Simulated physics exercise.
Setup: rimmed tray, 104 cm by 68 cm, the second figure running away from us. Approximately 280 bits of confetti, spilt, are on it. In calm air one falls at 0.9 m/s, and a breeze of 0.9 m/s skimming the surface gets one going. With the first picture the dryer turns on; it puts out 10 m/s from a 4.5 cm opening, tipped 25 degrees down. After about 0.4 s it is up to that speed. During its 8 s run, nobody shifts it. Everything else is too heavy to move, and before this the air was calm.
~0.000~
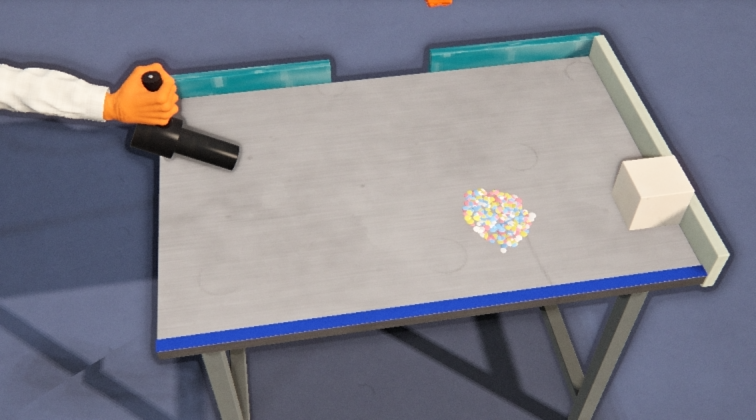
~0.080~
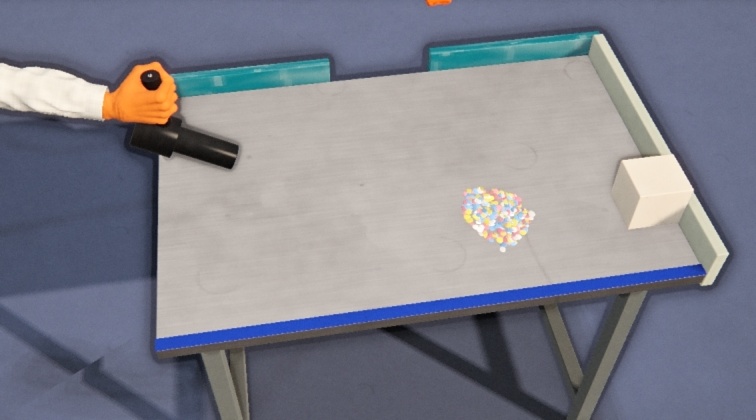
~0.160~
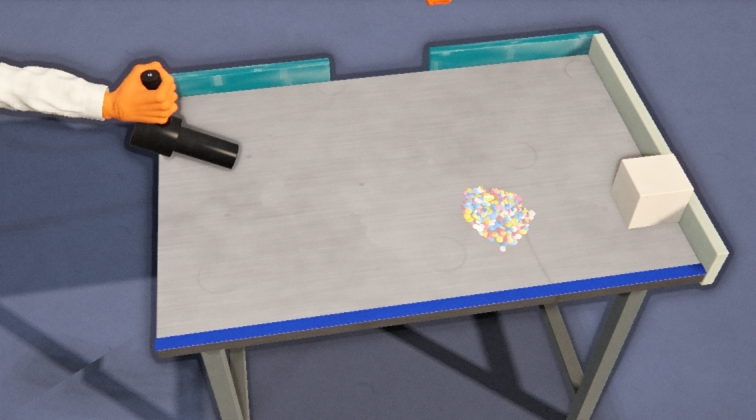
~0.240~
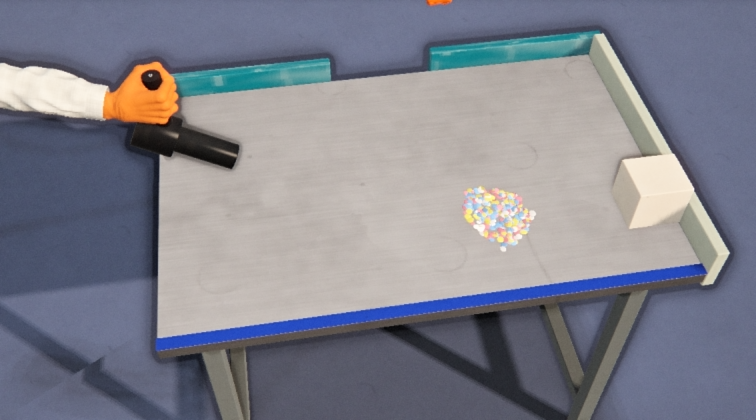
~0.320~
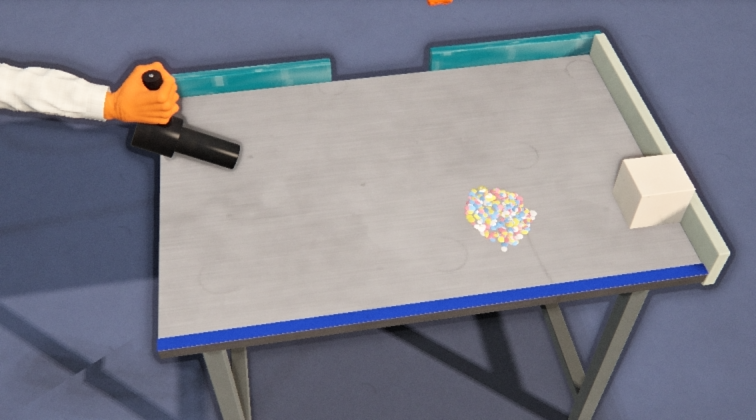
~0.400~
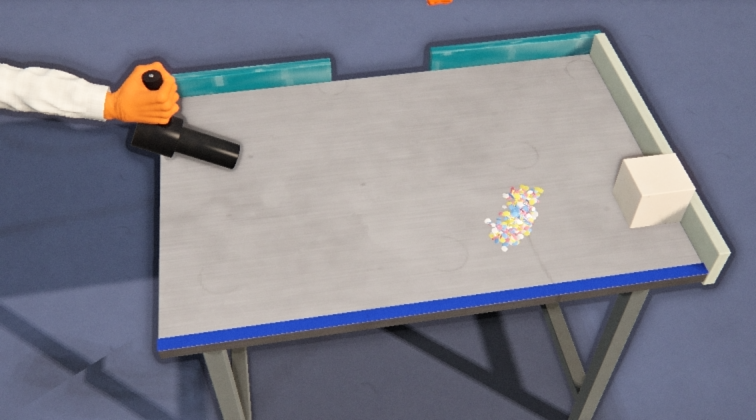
At the start, an orange-gloved hand holds a black dryer at the left of a grey tabletop, with a pile of pastel confetti lying right of centre near a white block. The pile stays put for most of the clip, then its left side shifts rightward, leaving a narrower cluster.
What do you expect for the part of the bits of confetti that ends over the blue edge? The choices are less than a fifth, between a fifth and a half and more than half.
I'd say that of the bits of confetti, the amount settling over the blue edge comes to the larger share.
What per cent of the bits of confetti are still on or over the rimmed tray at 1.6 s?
Around 10 in a hundred are still there.
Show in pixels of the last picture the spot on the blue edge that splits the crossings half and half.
The middle crossing sits close to (677, 278) in the last picture.
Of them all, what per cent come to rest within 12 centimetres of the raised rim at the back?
Share: Around 1 percent.
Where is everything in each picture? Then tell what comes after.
The middle of the bits of confetti is near (501, 216), none has stirred yet and the mouth of the dryer is at (236, 158), in the first frame.
The middle of the bits of confetti is near (500, 214), none has stirred yet and the blue edge is centred on (442, 311), in the second frame.
The middle of the bits of confetti is near (500, 214), none has stirred yet and the top of a block is at (657, 174), in the third frame.
The middle of the bits of confetti is near (500, 214) and none has stirred yet, in the fourth frame.
The middle of the bits of confetti is near (501, 214) and none has stirred yet, in the fifth frame.
The middle of the bits of confetti is near (519, 216), the farthest in sight from the dryer is at (540, 191) and about 50 % have left their places, in the sixth frame.
After 1.6 s, 11 % are on the move or not yet settled, 87 % are over the blue edge.
After 2.6 s, 9 % are on the move or not yet settled, 88 % are over the blue edge.
After 4.4 s, 9 % are on the move or not yet settled, 88 % are over the blue edge.
After 8.0 s, at the end, 89 % are over the blue edge.
